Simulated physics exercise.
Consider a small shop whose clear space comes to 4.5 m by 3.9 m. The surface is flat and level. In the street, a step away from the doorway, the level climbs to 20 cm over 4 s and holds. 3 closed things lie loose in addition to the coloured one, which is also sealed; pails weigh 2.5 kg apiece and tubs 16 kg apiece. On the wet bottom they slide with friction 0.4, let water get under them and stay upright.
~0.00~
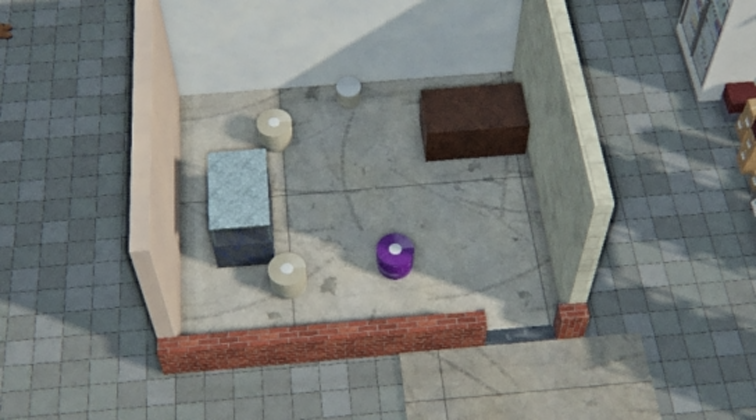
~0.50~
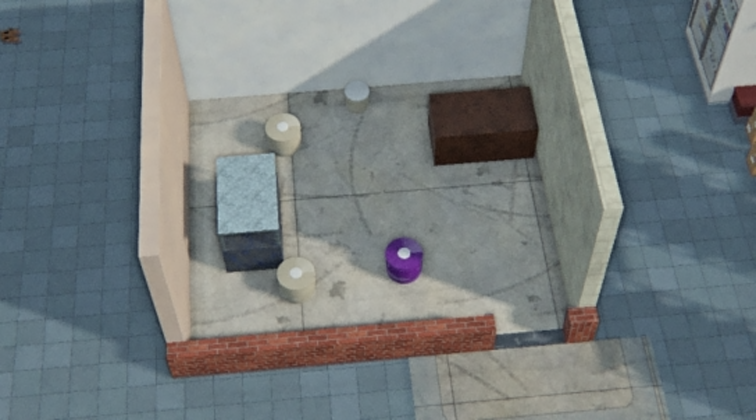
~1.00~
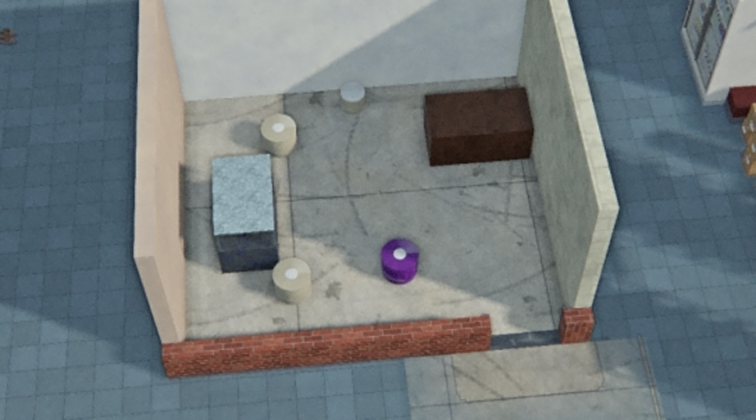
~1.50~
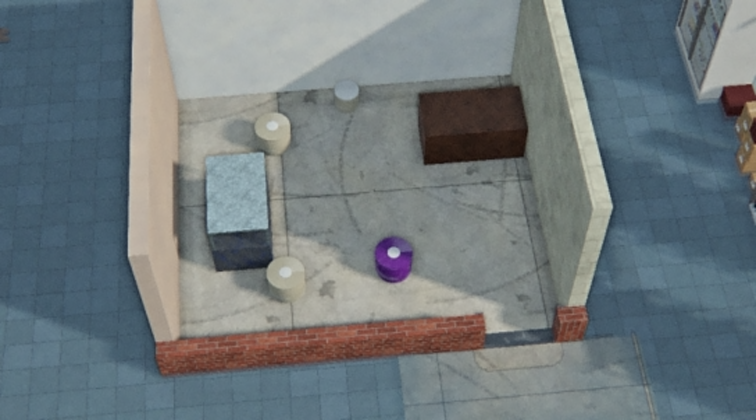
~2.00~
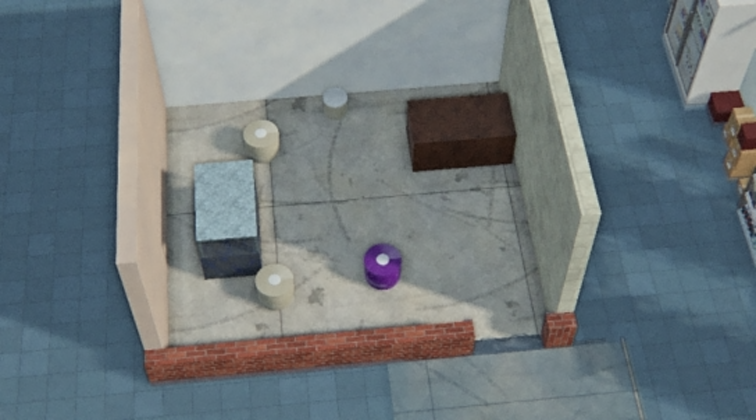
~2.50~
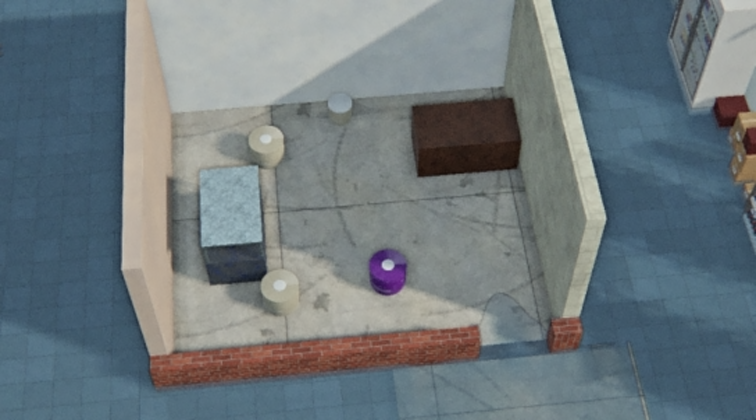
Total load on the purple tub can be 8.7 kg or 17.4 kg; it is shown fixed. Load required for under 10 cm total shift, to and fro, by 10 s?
I think both options pass.
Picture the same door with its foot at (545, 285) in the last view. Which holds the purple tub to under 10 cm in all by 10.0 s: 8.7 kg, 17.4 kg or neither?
Well, then the greater option is needed.
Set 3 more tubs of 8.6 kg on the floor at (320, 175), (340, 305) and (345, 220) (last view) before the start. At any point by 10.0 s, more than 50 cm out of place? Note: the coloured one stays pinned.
Taking them in turn, the first is inside the line, the second inside the line and the third beyond the line.
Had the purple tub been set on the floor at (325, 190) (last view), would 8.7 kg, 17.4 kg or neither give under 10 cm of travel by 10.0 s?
Result: Heavy passes, light fails.
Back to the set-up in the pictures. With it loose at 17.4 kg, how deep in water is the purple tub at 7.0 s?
Around 2 cm.
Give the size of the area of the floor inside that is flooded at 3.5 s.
Wet area: Approx. 2.5 m2.
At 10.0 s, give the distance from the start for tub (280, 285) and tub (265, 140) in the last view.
0 cm and 0 cm respectively.
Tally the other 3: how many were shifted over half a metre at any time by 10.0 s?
Counting them up, I find 0.
After 3.5 s the purple tub would be 0 cm from its start with 8.7 kg and 0 cm from its start with 17.4 kg; 0 cm of water round it then.
After 4.5 s the purple tub would be 0 cm from its start with 8.7 kg and 0 cm from its start with 17.4 kg; 1 cm of water round it then.
After 7.0 s the purple tub would be 0 cm from its start with 8.7 kg and 0 cm from its start with 17.4 kg; 2 cm of water round it then.
After 10.0 s the purple tub would be 0 cm from its start with 8.7 kg and 0 cm from its start with 17.4 kg; 3 cm of water round it then.
